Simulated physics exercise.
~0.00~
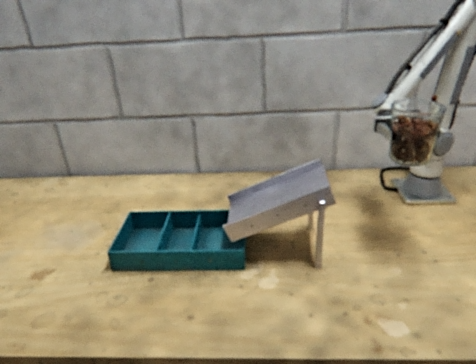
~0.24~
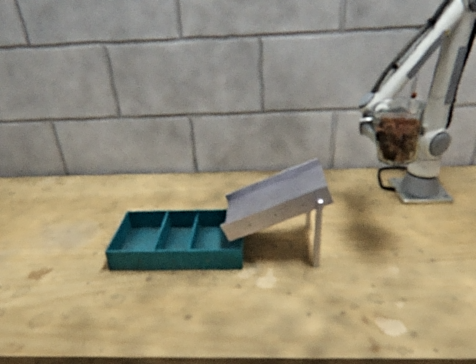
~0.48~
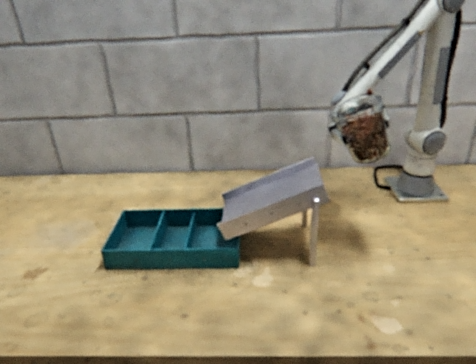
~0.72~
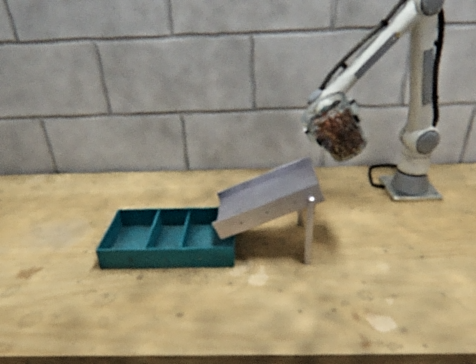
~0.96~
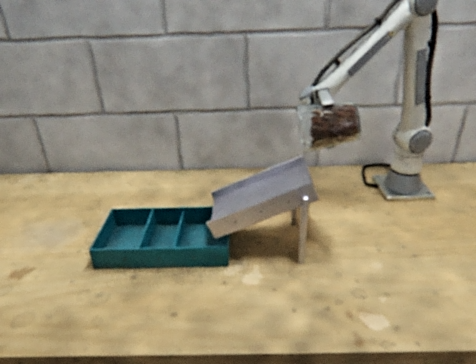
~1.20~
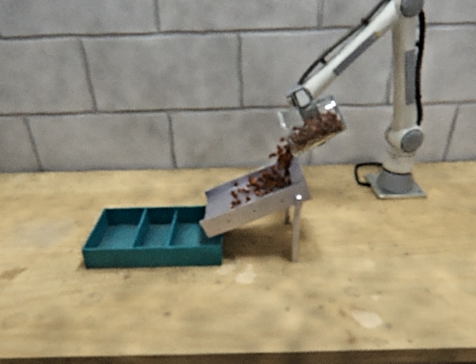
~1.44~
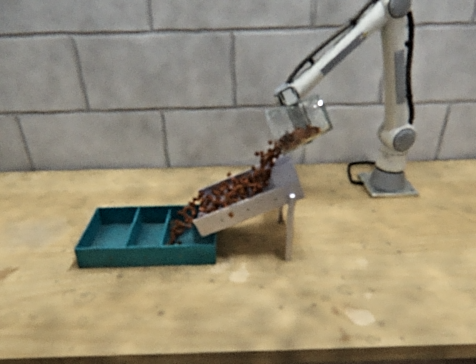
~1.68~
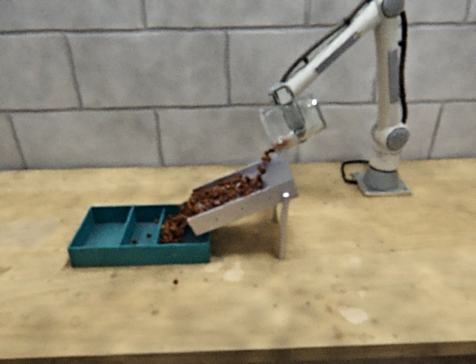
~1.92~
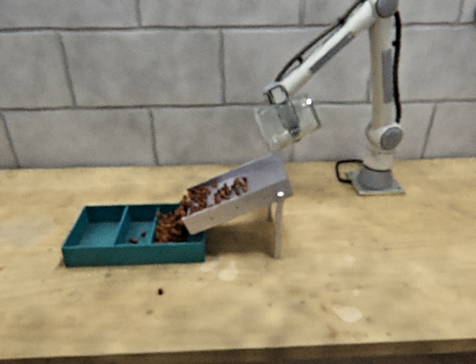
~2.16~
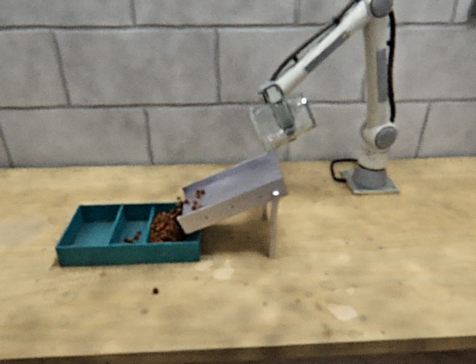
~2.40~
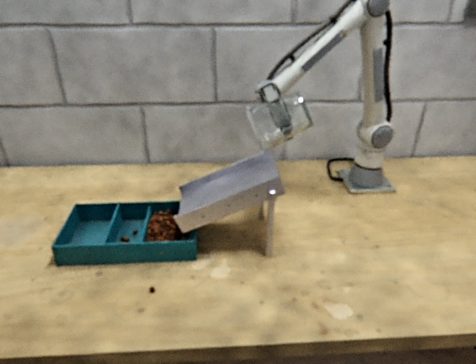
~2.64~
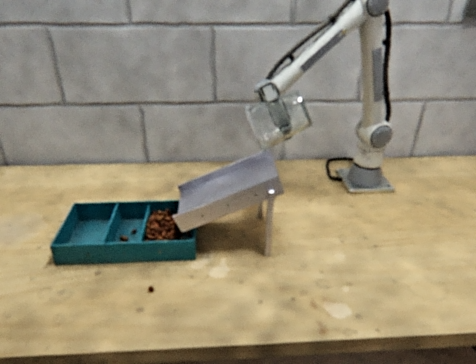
A white and grey robot arm stands at the right of a pale wooden table before a grey block wall, seen from the front and slightly above. It holds a clear cup of brown pellets, while a grey sloping chute at the centre leads down to a teal box with three compartments on the left. The arm carries the cup left and tips it over the chute. Pellets pour out, slide down and heap in the box's right compartment. The cup empties and stays tilted, with nearly all the pellets in that compartment, a few in the middle one and a stray on the table.
